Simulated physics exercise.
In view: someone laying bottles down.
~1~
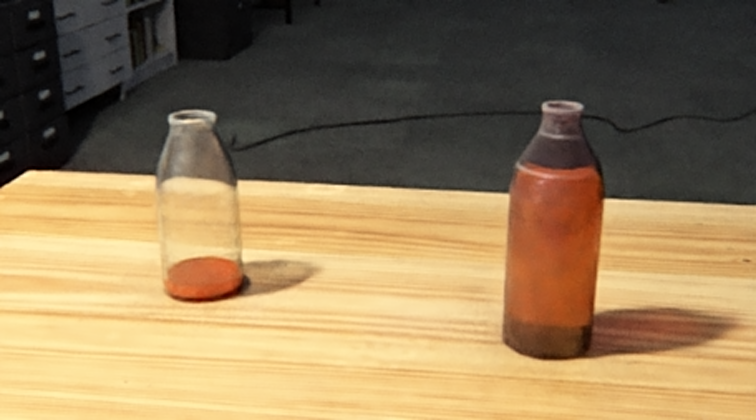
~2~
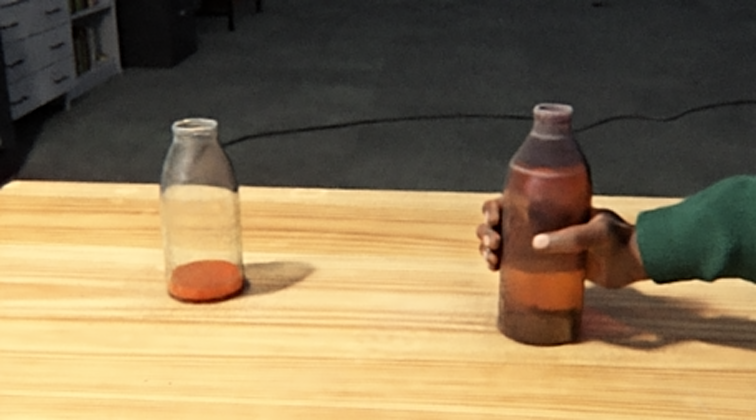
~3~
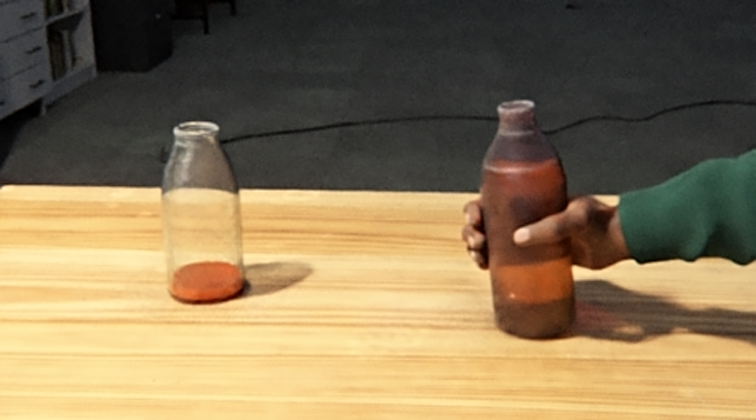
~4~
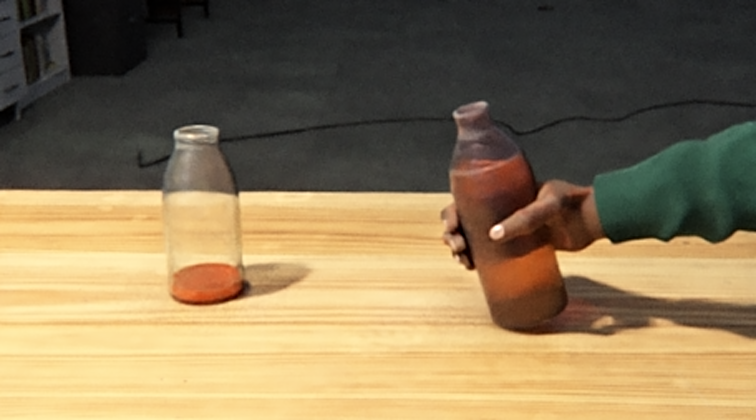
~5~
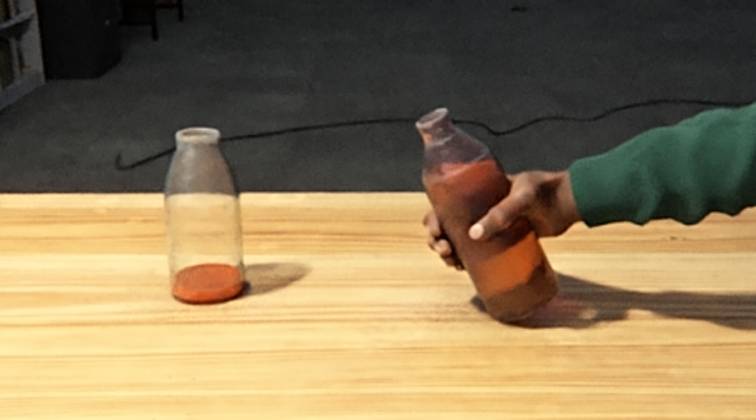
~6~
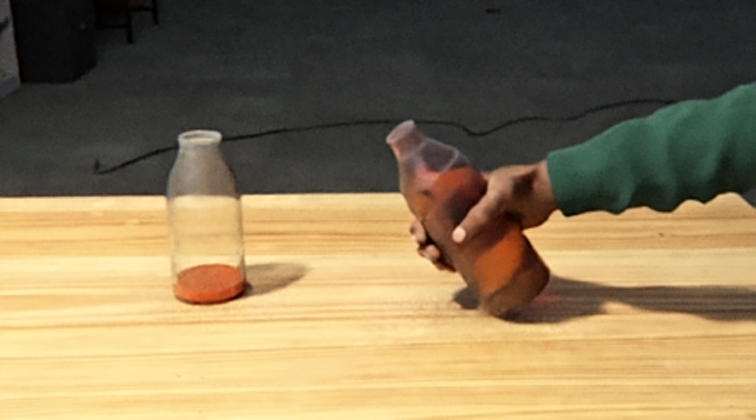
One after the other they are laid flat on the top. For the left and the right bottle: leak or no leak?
Left: It holds it all. Right: It lets some out.
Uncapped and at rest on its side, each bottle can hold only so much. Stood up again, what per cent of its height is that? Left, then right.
About 18 and 24 per cent.
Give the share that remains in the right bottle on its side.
Some 30 per cent.
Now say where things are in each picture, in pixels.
Both stand upright; right bottle (554, 224) about three quarters full, open; left bottle (198, 201) nearly empty, open, in the first frame.
A hand takes the right bottle; right bottle about three quarters full, surface at (550, 159); left bottle nearly empty, surface at (205, 274), in the second frame.
The right bottle leans; right bottle (526, 213) about three quarters full; left bottle (202, 208) nearly empty, in the third frame.
The right bottle leans; right bottle about three quarters full, surface at (483, 153); left bottle nearly empty, surface at (206, 276), in the fourth frame.
The right bottle leans; right bottle (478, 207) tipped 30°; left bottle (203, 211) nearly empty, in the fifth frame.
The right bottle leans; right bottle (459, 210) tipped 35°, open; left bottle nearly empty, surface at (209, 277), open, in the sixth frame.
Next, the right bottle is nearly down; right bottle, some has come out.
After that, the right bottle lies flat; right bottle, some has come out.
Finally, both lie flat; right bottle, some has come out; left bottle, dry at the neck.
